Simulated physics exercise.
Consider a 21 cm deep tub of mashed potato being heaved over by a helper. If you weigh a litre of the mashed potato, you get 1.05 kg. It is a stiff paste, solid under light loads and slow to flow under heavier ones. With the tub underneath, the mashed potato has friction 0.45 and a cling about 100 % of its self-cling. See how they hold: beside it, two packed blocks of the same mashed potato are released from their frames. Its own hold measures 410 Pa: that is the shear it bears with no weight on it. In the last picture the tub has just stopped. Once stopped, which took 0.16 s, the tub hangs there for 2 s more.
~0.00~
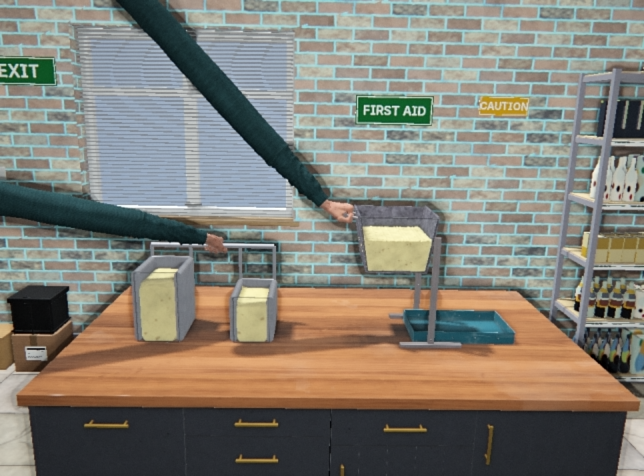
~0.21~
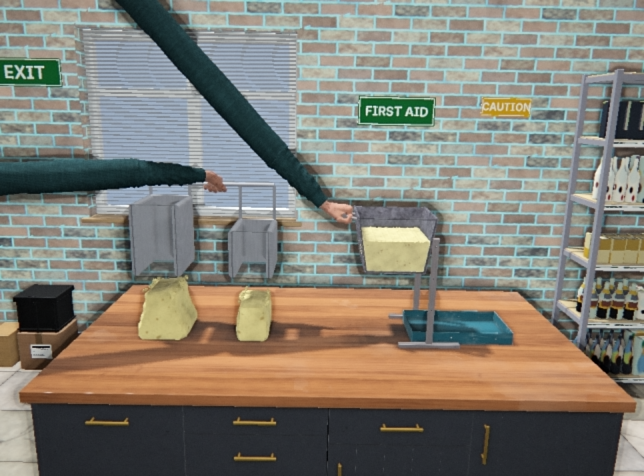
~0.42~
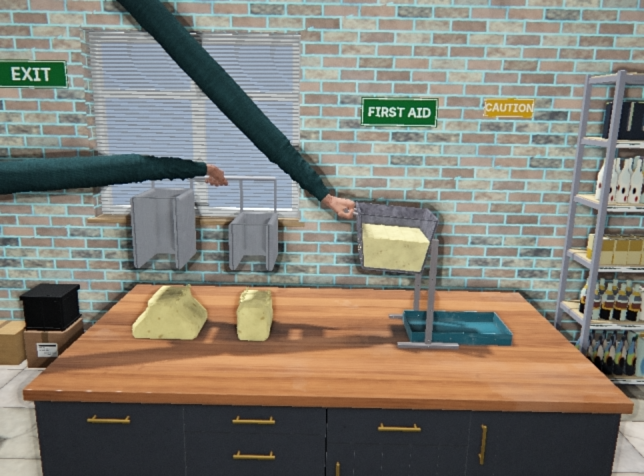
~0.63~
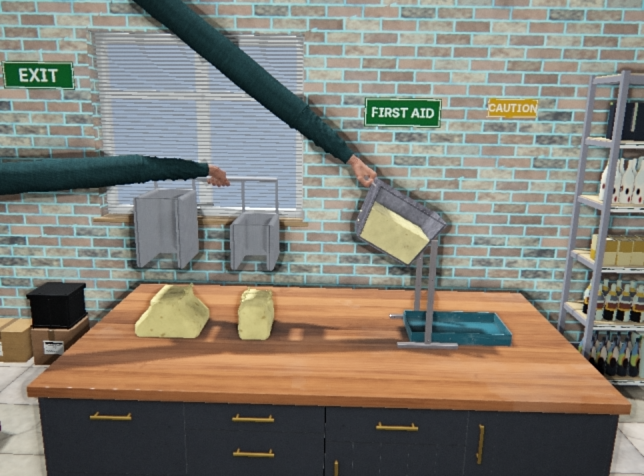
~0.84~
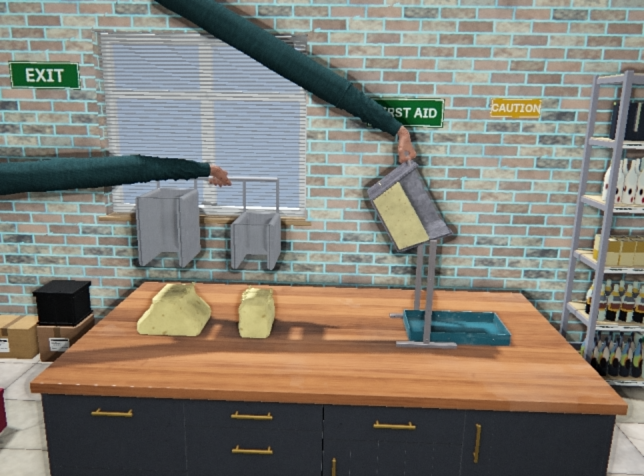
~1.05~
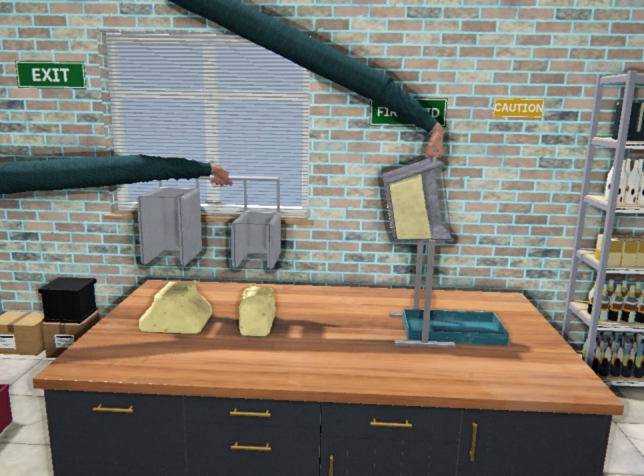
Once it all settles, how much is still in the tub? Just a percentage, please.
I would say about 100 percent.
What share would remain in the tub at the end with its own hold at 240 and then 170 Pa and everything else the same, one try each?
Respectively, close to 65 % and close to 55 %.
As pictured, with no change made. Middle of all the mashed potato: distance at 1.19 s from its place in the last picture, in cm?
The shift is near 2 cm.
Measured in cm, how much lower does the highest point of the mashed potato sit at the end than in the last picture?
About 6 cm.
After 1.19 s, the tub is at 79 degrees and holds 100 %.
After 1.36 s, the tub is at 79 degrees and holds 100 %.
After 1.53 s, the tub is at 79 degrees and holds 100 %.
After 1.70 s, the tub is at 79 degrees and holds 100 %.
After 3.05 s, the tub is at 79 degrees and holds 100 %.
